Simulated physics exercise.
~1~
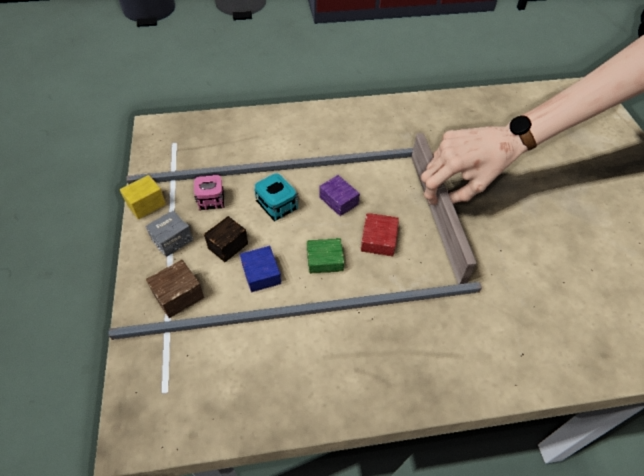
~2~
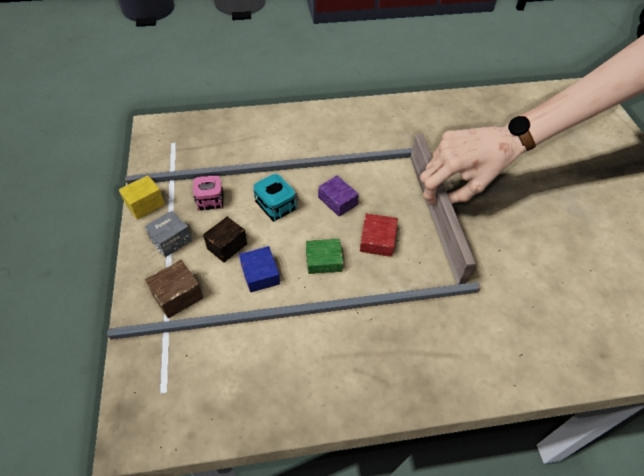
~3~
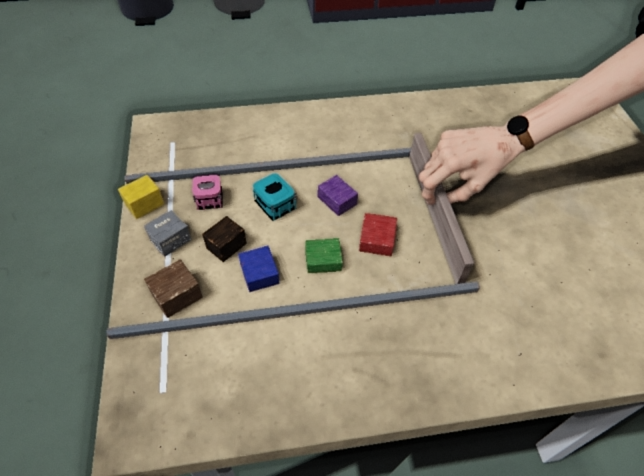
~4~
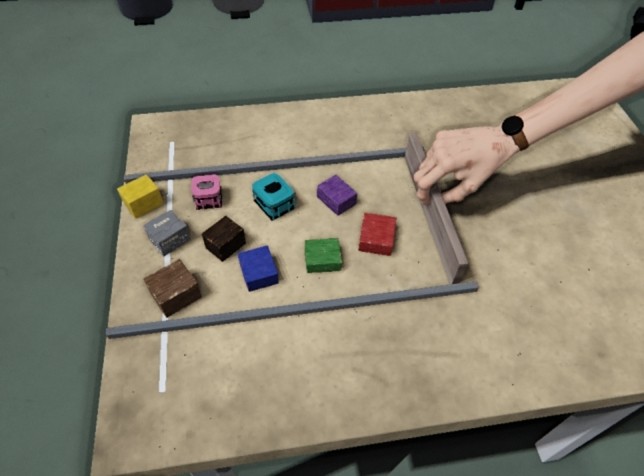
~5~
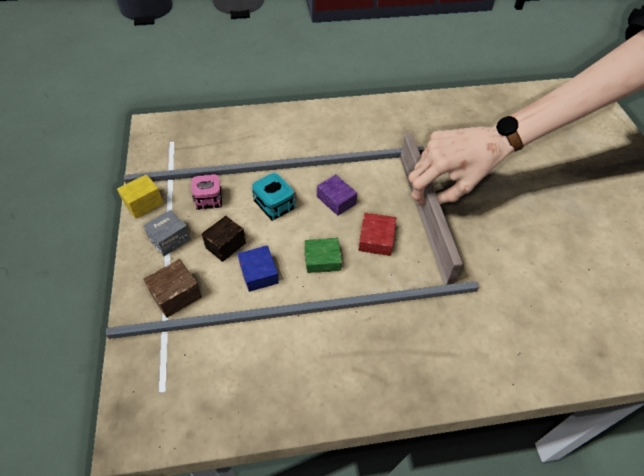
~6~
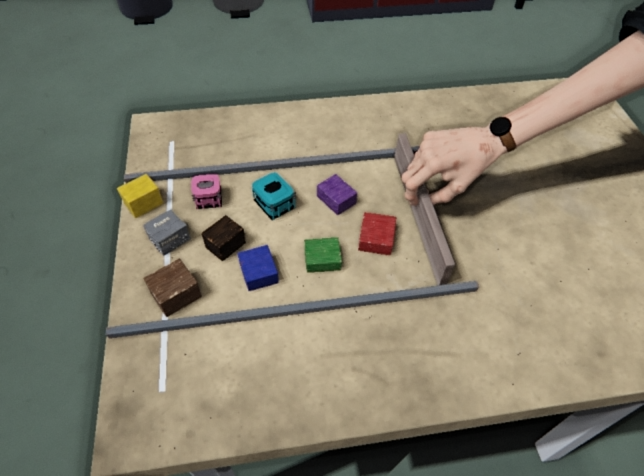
We see ten small blocks and cases in various colours scattered between two rails on a tabletop, while a hand wearing a wristwatch slides an upright board a short way left towards them; the small objects stay still.
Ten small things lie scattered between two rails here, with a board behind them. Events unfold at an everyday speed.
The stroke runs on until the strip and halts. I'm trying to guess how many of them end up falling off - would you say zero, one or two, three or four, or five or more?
I would say five or more.
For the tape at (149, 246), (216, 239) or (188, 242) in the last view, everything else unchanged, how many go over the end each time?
The counts come to 8, then 2, then 5.
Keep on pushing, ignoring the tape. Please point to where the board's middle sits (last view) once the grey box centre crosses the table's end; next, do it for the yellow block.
Near (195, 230) in the first case, near (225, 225) in the other.
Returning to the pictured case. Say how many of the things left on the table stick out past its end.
So the number is 3.
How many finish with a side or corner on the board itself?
It's touching 2 at the end.
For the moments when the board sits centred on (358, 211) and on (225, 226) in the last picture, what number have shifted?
The number moved is 3 and then 10.
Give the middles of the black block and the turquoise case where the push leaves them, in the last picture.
Around (116, 242), then around (123, 208).
Early on, none off yet; yellow block at rest near (141, 196); grey box at rest near (167, 232); brown block at rest near (173, 287).
A while later, none off yet; yellow block at rest near (141, 196); grey box moving near (163, 229); brown block travelled about its own width near (125, 301).
Finally, the number that fall off is five or more; lost, blue block, pink case, brown block, grey box and yellow block.
